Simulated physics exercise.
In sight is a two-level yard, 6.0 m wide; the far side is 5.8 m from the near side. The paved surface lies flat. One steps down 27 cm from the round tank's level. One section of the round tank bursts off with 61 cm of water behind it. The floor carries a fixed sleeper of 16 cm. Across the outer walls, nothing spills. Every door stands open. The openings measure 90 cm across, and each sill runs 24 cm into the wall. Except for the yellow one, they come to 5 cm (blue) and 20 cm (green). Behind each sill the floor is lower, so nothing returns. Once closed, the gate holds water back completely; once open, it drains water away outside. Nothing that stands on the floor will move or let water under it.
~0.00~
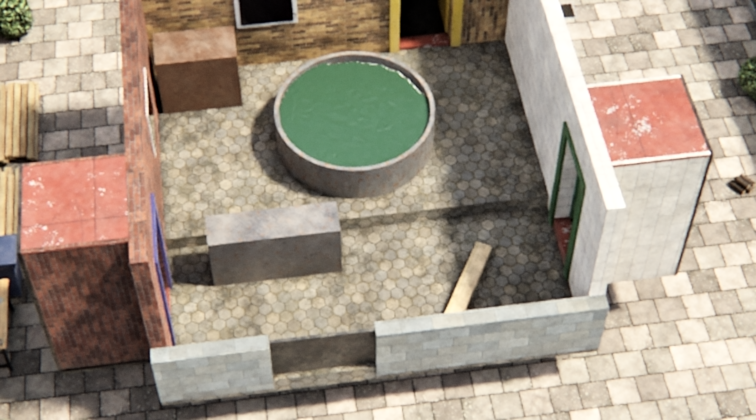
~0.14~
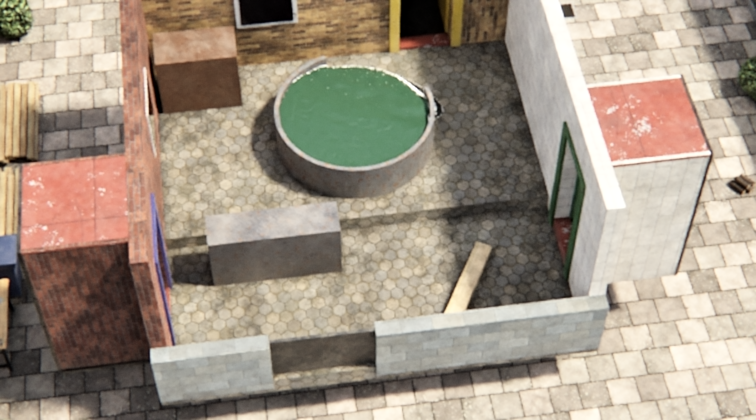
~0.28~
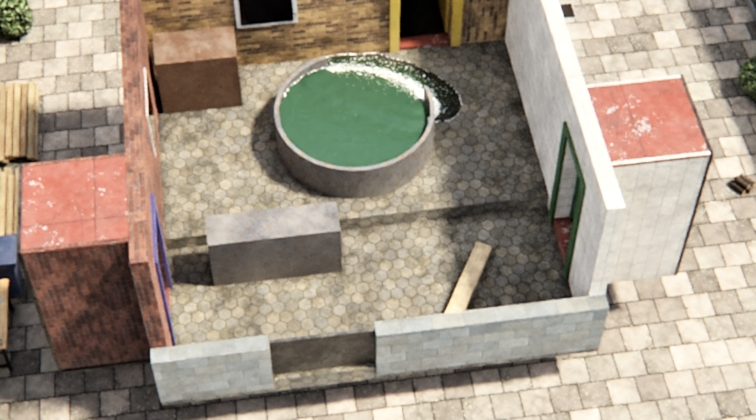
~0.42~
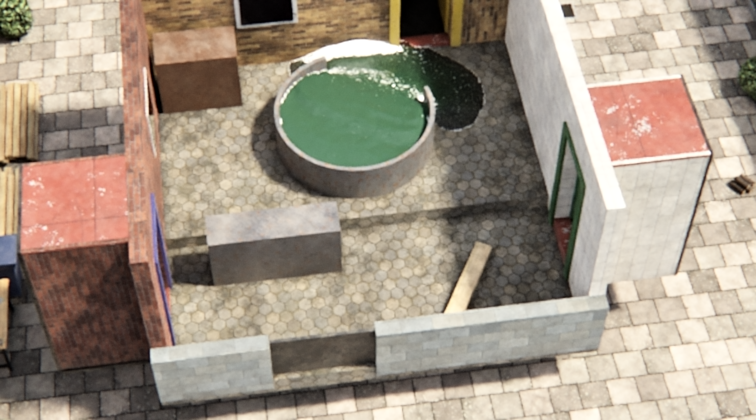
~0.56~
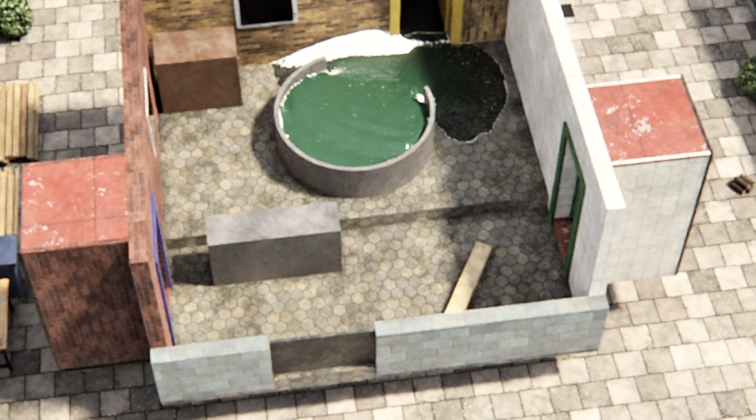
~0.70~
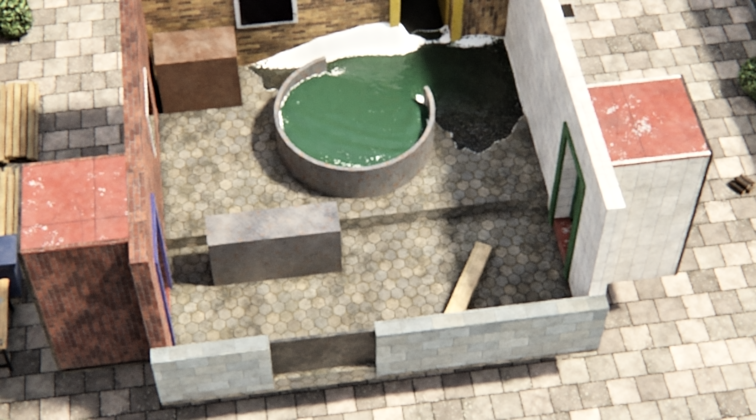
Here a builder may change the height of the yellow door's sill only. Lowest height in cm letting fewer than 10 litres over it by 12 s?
About 35 centimetres.
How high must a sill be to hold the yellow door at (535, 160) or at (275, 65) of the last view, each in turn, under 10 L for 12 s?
You'd want roughly 9.5 cm there first, then roughly 11.5 cm.
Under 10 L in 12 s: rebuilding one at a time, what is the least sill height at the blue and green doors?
Some 12.5 cm for blue, some 10.5 cm for green.
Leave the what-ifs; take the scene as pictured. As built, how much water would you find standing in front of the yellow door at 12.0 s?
6.0 cm.
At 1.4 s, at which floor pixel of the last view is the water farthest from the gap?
At about (156, 76).
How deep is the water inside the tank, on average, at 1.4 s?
About 37 centimetres.
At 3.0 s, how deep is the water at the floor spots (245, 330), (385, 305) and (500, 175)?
Depths of roughly 0 cm, 0 cm and 5 cm, in that order.
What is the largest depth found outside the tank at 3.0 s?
About 32 cm.
After 1.4 s water covers 20 % of the floor, deepest (60 cm) near (503, 41); 29 cm at the yellow door, 102 litres in over its 7 cm sill.
After 3.0 s water covers 60 % of the floor, deepest (32 cm) near (492, 42); 23 cm at the yellow door, 297 litres in over its 7 cm sill.
After 12.0 s water covers 90 % of the floor, deepest (15 cm) near (435, 346); 6 cm at the yellow door, 461 litres in over its 7 cm sill.
At the yellow door as built, the water arrived by 0.5 s and peaked near 30 cm at 1.6 s.
With a sill of 29.5 cm, 32 litres would have come in within the 12 s; with 39.5 cm, 2 litres. So under 10 litres takes about 35 cm.
